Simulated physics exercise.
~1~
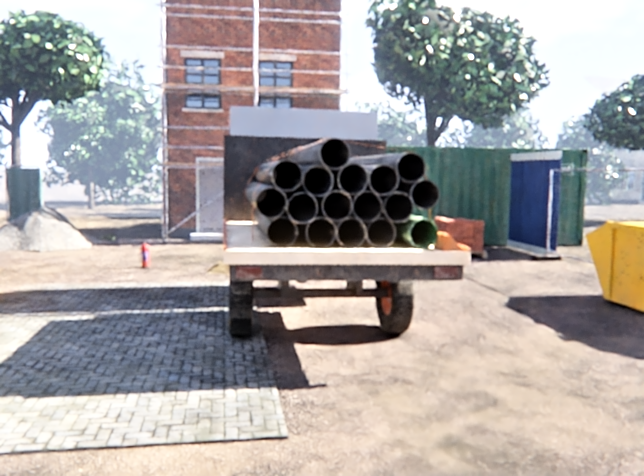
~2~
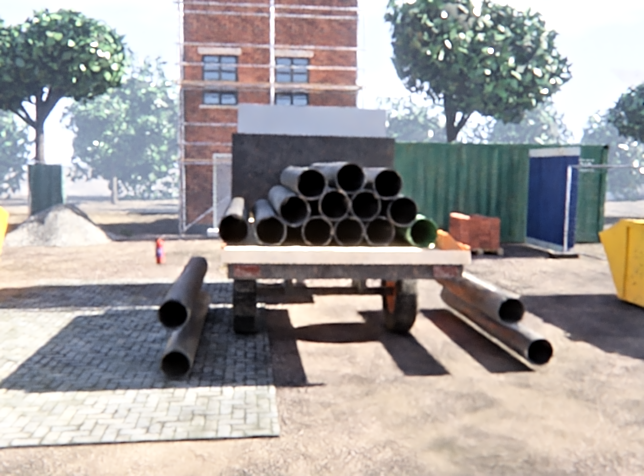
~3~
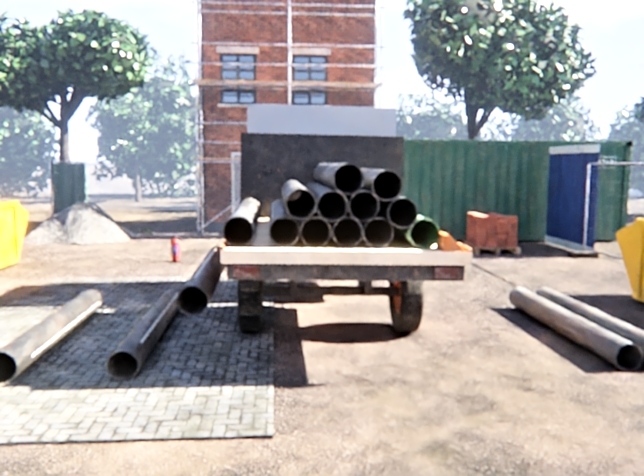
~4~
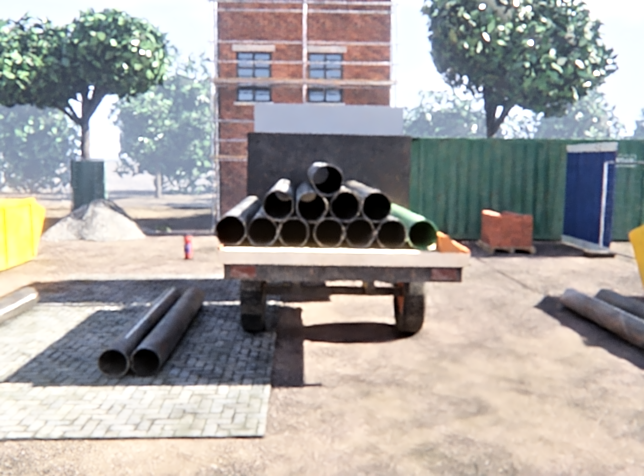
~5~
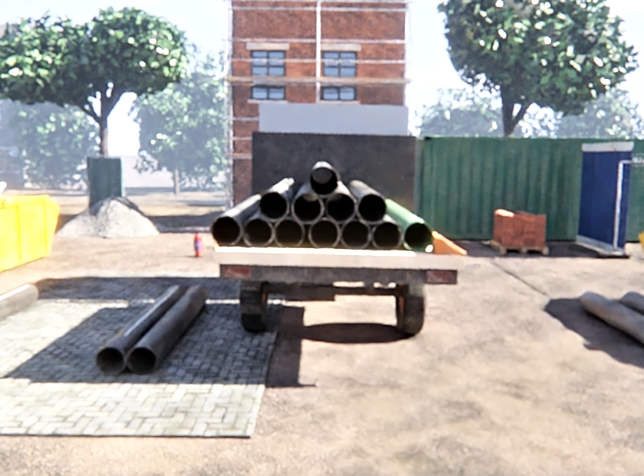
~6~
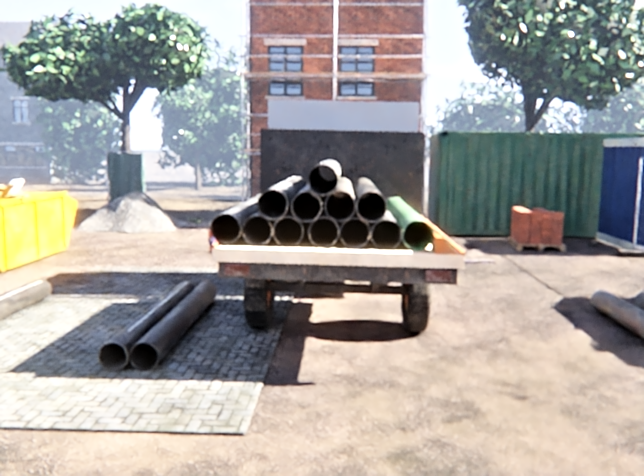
A stack of dark steel pipes, with a single green one at the lower right, sits on the back of a flatbed lorry seen from behind in a sunlit yard. A brick building, trees and green and blue containers stand beyond, with a yellow skip to the right. The stack slumps, and pipes drop off both sides of the deck. They roll outward over the paving on the left and the bare ground on the right, and another tips off the left edge. The rest settle into a neat pile, the green pipe still aboard at the right.
